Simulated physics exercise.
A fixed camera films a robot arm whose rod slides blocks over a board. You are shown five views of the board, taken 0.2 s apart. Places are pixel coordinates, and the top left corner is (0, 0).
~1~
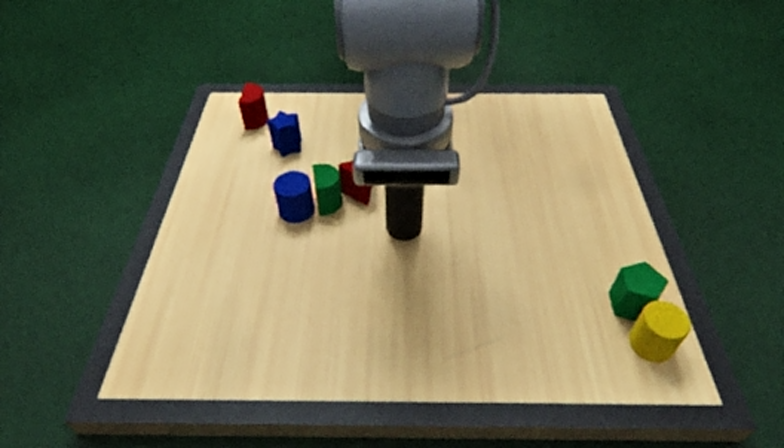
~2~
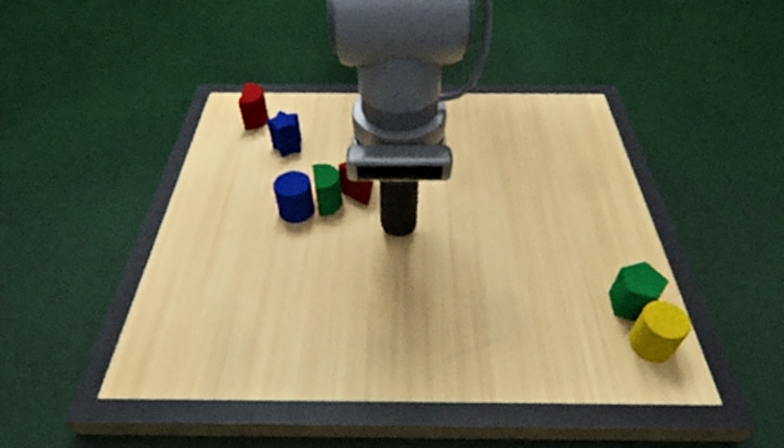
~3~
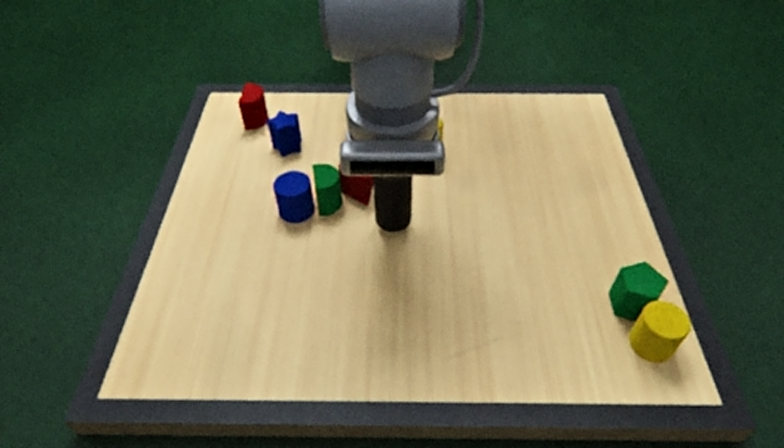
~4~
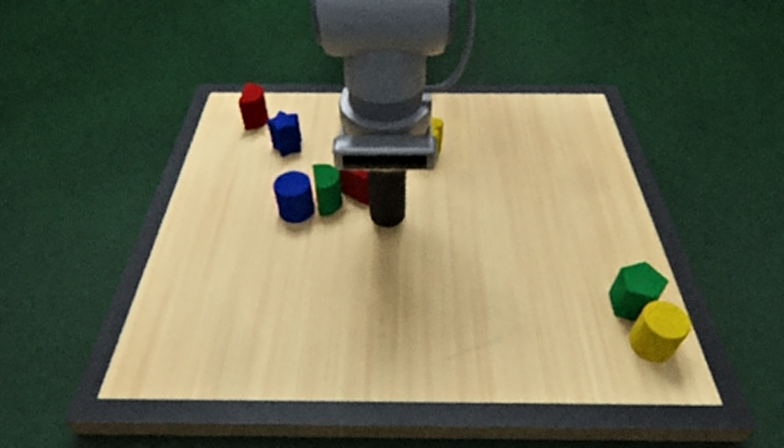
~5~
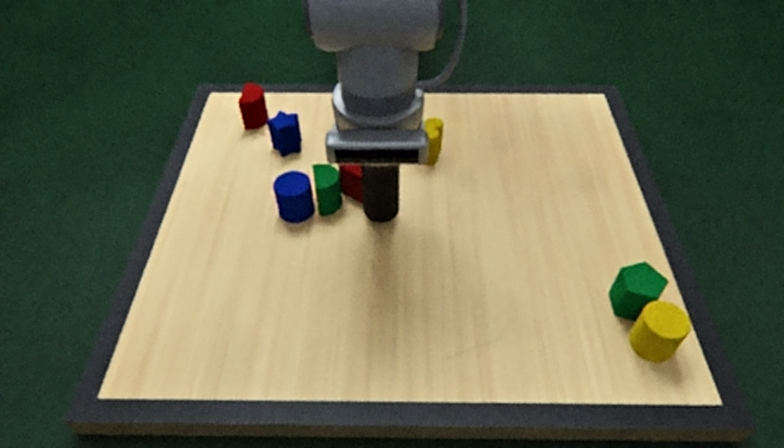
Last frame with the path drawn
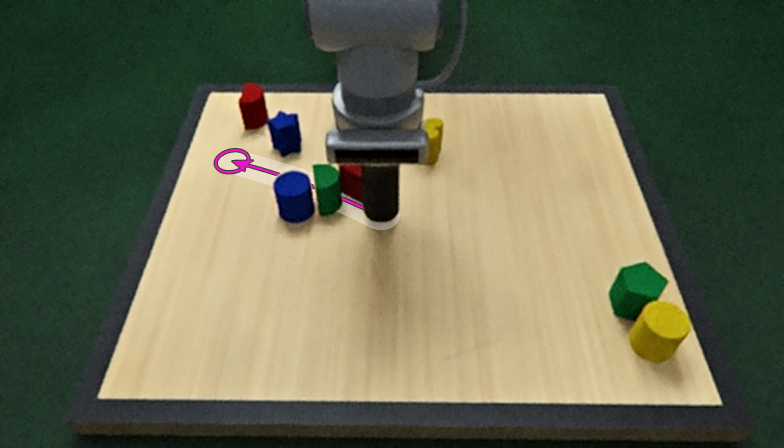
At first, a gray robot arm holds a dark rod upright over a wooden board, just right of a cluster of blue, green and red blocks. The rod then shifts slightly left and away, nearing the partly hidden red block, while a yellow block behind the arm comes into view and the blocks stay still.
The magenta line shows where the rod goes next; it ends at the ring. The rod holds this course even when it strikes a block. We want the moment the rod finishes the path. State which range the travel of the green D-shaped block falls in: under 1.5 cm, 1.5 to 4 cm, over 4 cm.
I'd go with over 4 cm for this block.
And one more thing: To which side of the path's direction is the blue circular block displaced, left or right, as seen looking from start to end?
The blue circular block goes left.
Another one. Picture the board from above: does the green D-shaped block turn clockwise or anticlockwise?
Spin direction: Counter-clockwise.
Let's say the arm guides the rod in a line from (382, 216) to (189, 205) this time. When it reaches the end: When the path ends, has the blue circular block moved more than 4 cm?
Yes, that is how it ends up.
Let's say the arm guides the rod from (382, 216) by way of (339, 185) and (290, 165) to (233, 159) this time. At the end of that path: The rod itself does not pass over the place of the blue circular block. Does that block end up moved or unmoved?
It's moved.
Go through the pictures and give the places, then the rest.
In the first frame, lower end of the rod at (404, 227), tops of blocks, blue star block at (283, 119), blue circular block at (292, 183), green D-shaped block at (325, 175), red three-sided block partly hidden.
In the second frame, rod at (399, 223), blocks as before.
In the third frame, rod at (393, 219), blocks as before.
In the fourth frame, rod at (388, 214), blocks as before.
In the fifth frame, rod at (382, 210), blue star block at (283, 119), blue circular block at (292, 183), green D-shaped block at (325, 175), red three-sided block partly hidden.
The drawn path runs from (382, 216) by way of (306, 184) to (232, 161).
What follows on the original path. One third of the way, rod at (330, 187); blue circular block at (271, 185); green D-shaped block at (294, 168), turned 30° anticlockwise; red three-sided block at (342, 149), turned 110° clockwise.
Two thirds of the way, rod at (280, 169); blue circular block at (263, 186); green D-shaped block at (247, 164), turned 95° anticlockwise; red three-sided block at (342, 149), turned 110° clockwise.
At the end, rod at (230, 154); blue star block not moved; blue circular block at (263, 186); green D-shaped block at (242, 164), turned 105° anticlockwise; red three-sided block at (342, 149), turned 110° clockwise.
